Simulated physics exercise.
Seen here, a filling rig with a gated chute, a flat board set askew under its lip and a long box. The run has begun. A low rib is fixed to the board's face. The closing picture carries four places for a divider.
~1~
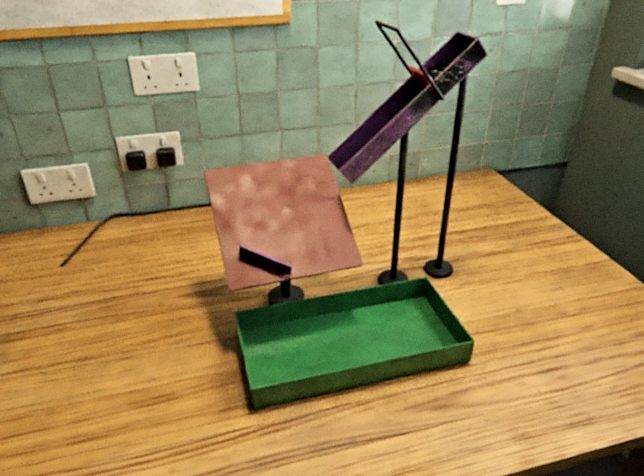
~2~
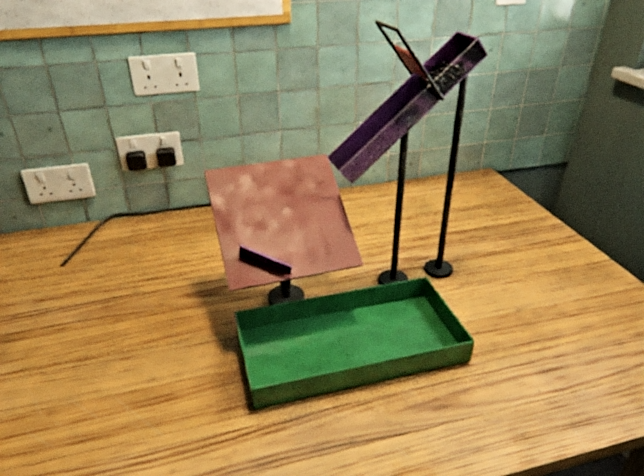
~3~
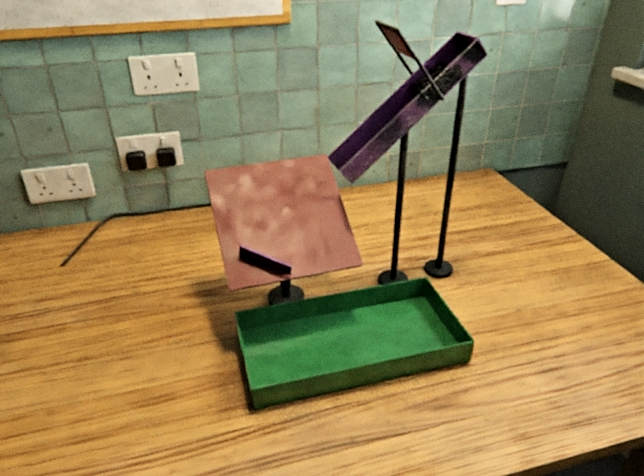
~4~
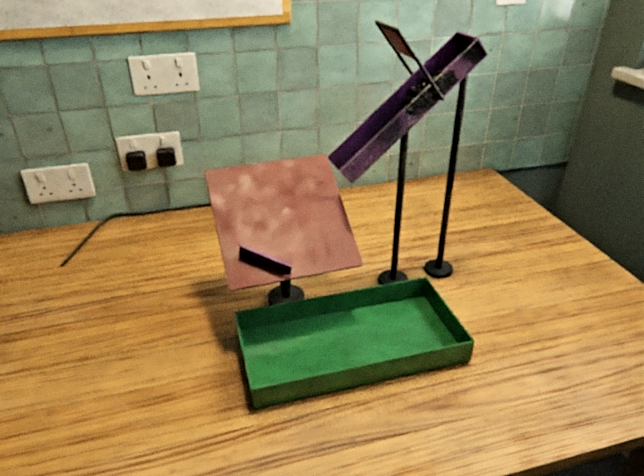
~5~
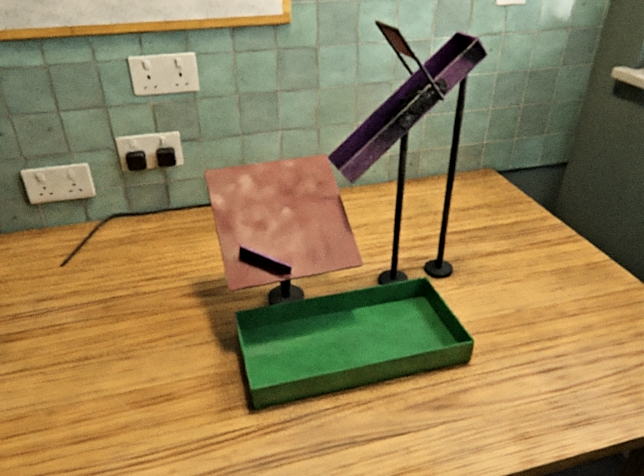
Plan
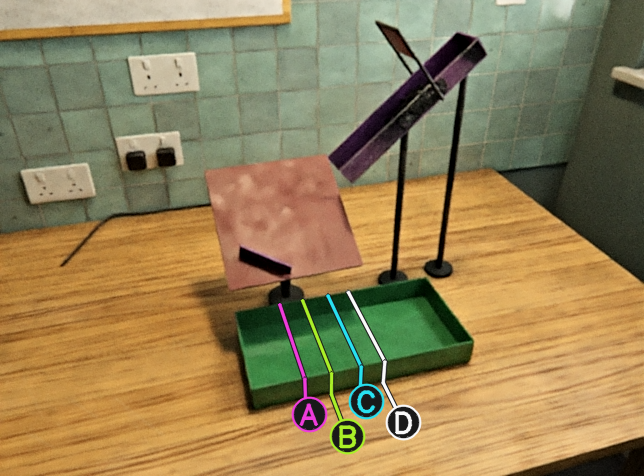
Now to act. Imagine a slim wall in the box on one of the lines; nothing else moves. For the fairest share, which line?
Line B does it best.
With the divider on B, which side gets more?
More lands on the left.
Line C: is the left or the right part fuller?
Left.
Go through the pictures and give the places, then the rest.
In the first frame, load behind the gate near (438, 76), black beans; lip of the chute near (345, 177), sloping fairly steeply.
In the second frame, middle of the board near (282, 216), tilted fairly steeply; middle of its low edge near (299, 277); of its high edge near (267, 162).
In the third frame, front corners of the box near (252, 389) and (474, 341), empty; front of the load near (420, 91).
In the fourth frame, middle of the load near (426, 90); its front near (409, 110), close to a quarter of the way to the lip; rib from (240, 245) to (292, 267).
In the fifth frame, middle of the load near (415, 103); its front near (390, 125), close to half of the way to the lip.
On the marked copy, line A crosses the front rim at (304, 378); line B crosses the front rim at (331, 372); line C crosses the front rim at (360, 365); line D crosses the front rim at (384, 360).
For line A, of what is caught, a small share on the left of the divider, the bulk on the right.
For line B, of what is caught, close to two thirds on the left of the divider, close to a third on the right.
For line C, of what is caught, the whole lot on the left of the divider, none at all on the right.
For line D, of what is caught, the whole lot on the left of the divider, none at all on the right.
